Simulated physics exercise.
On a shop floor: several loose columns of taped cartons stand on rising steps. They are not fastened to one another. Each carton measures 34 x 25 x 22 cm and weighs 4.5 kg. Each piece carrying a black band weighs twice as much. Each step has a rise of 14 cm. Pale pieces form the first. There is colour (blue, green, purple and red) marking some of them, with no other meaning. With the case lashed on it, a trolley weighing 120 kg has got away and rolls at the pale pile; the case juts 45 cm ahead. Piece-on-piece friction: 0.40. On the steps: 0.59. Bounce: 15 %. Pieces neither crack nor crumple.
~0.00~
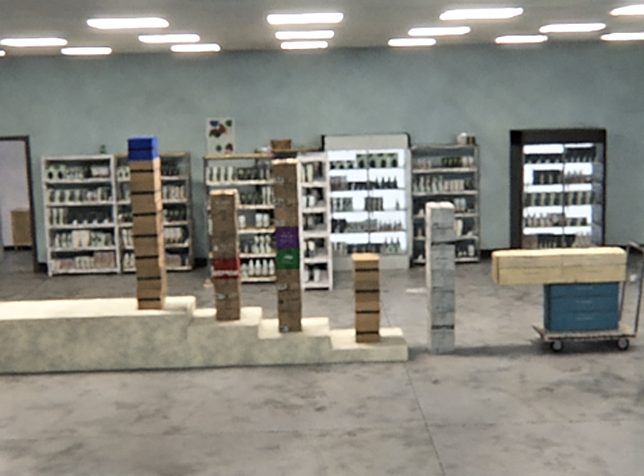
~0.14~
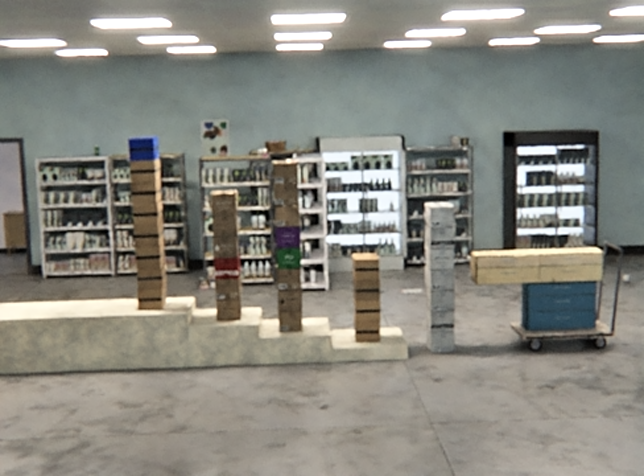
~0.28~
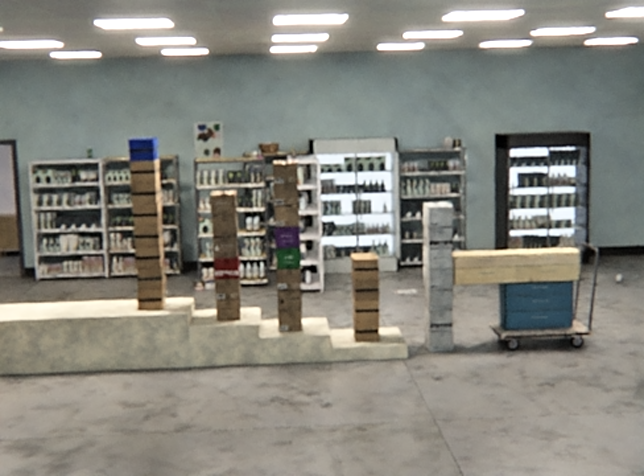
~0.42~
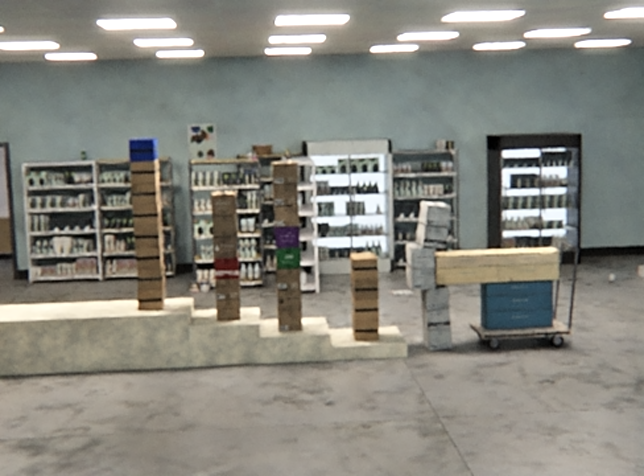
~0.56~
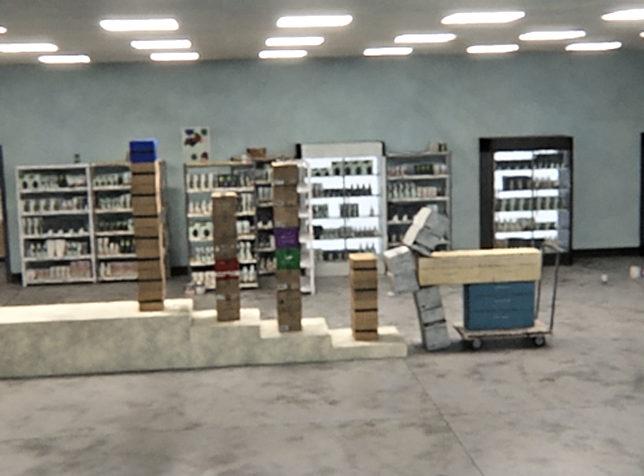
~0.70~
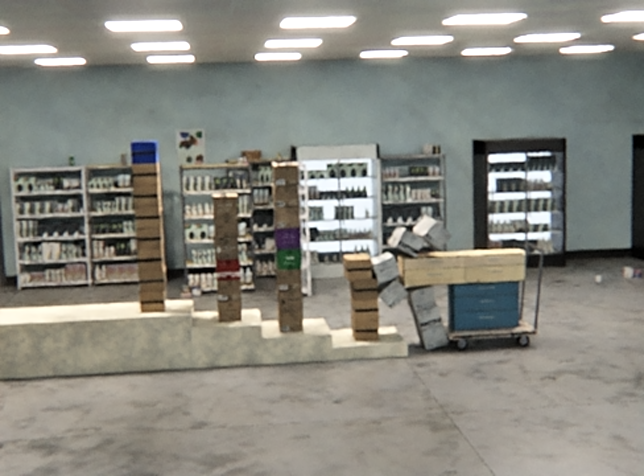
Loaded cart rolling left across a shop floor, its jutting case pushing a grey column that buckles against a brown stack.
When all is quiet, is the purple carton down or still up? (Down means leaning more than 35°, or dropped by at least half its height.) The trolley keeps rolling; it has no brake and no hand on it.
In the end the purple carton stays upright.
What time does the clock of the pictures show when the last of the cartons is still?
Close to 3.0 s.
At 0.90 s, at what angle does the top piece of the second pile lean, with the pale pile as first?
The top piece is tilted around 10°.
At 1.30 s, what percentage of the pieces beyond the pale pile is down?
15 percent by then.
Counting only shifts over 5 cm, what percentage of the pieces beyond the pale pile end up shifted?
Answer: 40 %.
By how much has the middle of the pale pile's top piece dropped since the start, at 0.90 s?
Some 30 centimetres.
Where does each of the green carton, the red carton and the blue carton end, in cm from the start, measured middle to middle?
Net displacement: Green = 10 cm, red = 0 cm, blue = 0 cm.
Around 0.90 s, 3 of the pale pile down; none of the 26 other cartons down, 4 disturbed; purple carton unmoved.
Around 1.30 s, 4 of the pale pile down; 4 of the 26 other cartons down; purple carton displaced 40 mm; green carton displaced 51 mm.
Finally (3.4 s), 4 of the pale pile down; 4 of the 26 other cartons down; purple carton displaced 6 cm; green carton displaced 6 cm; blue carton unmoved. Seen by the last camera, middles, purple carton near (282, 237), green carton near (283, 258).
